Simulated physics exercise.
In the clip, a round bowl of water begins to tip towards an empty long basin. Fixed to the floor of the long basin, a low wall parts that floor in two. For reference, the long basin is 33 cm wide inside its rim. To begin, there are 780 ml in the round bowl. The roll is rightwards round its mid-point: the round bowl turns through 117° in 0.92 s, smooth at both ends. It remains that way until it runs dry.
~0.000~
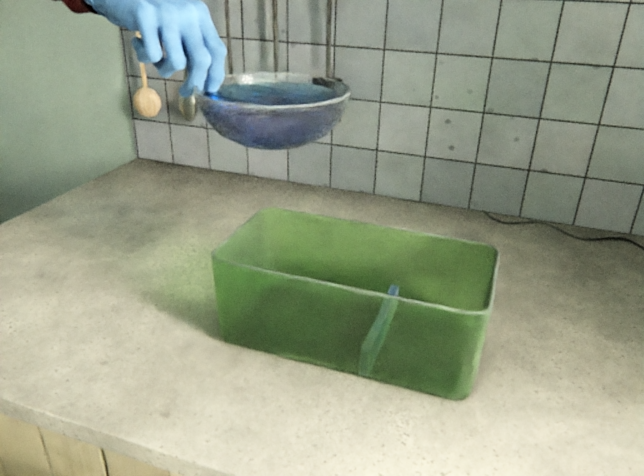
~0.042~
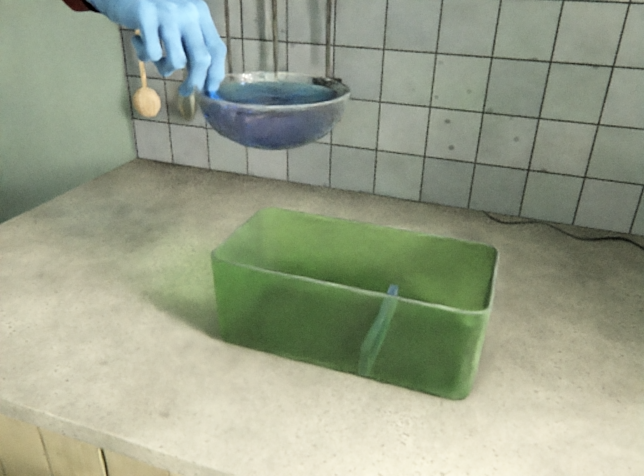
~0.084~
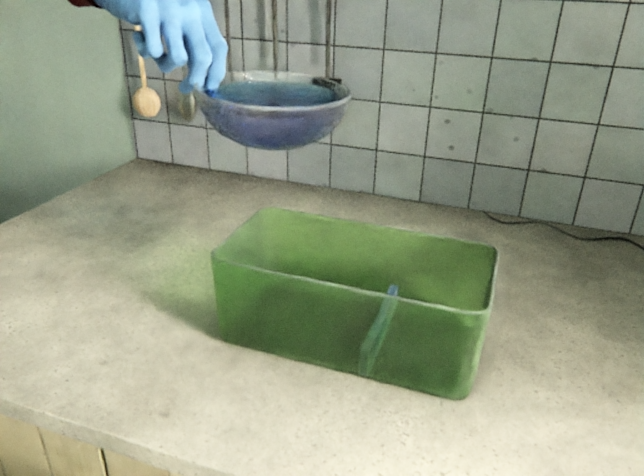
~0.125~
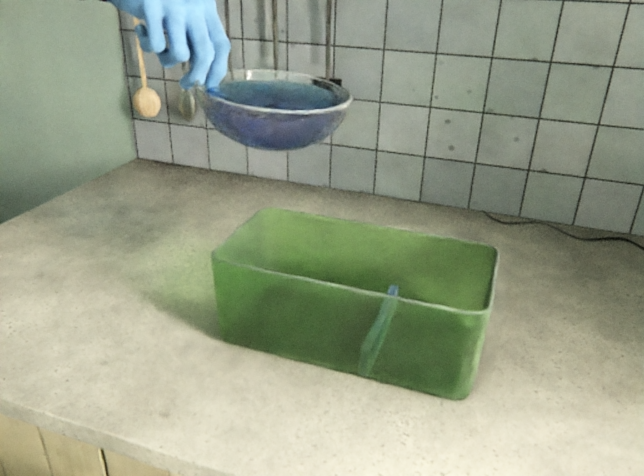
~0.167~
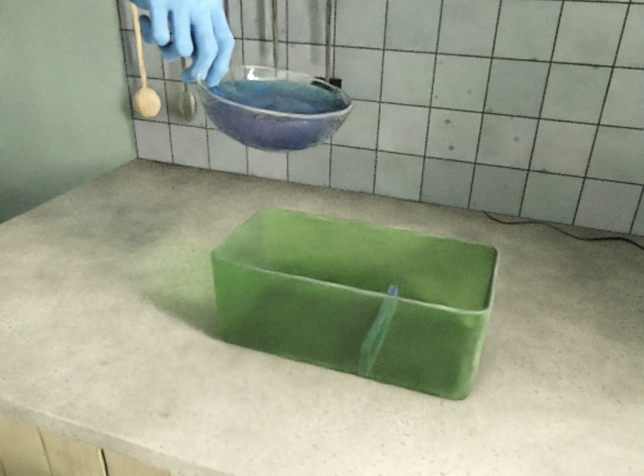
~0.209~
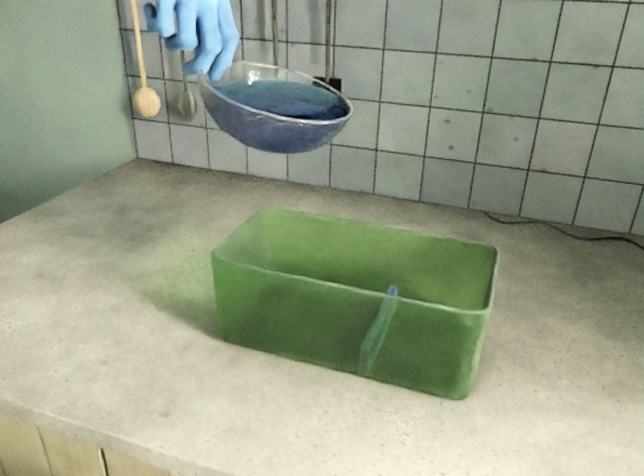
A round bowl of blue-tinted water, held at its left by a blue-gloved hand, hangs nearly level above a green rectangular basin on a worktop. It starts tilting gently to the right, then leans further as the hand lifts its left side and the right rim lowers, while the basin stays still.
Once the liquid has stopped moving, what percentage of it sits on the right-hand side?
About 50 per cent.
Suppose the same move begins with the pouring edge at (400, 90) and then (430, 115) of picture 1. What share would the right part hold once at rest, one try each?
The first try gives around 65 percent, the second around 65 percent.
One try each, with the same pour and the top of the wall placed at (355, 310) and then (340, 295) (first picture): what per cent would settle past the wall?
One try each: Around 70 percent and then around 85 percent.
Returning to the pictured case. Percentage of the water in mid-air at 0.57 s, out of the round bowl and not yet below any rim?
Estimate: Some 48 % of the total.
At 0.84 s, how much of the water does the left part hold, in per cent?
The fraction is near 46 percent.
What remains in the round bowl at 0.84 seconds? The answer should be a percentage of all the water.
What remains is about 0 percent of it all.
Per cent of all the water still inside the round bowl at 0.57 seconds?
About 12 percent.
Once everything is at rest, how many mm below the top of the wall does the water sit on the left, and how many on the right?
Left side: Around 26 mm. Right side: Around 16 mm.
Then, 0.57 s in, the tilt is 80° and 11 per cent is still to pour, 8 is left of the wall and 32 right of it.
Then, 0.84 s in, the tilt is 115° and 0 per cent is still to pour, 46 is left of the wall and 52 right of it.
Then, 1.12 s in, the tilt is 117° and 0 per cent is still to pour, 49 is left of the wall and 50 right of it.
Then, 1.42 s in, the tilt is 117° and 0 per cent is still to pour, 49 is left of the wall and 50 right of it.
Finally, 49 per cent lies left of the wall, 50 right of it and 1 outside.
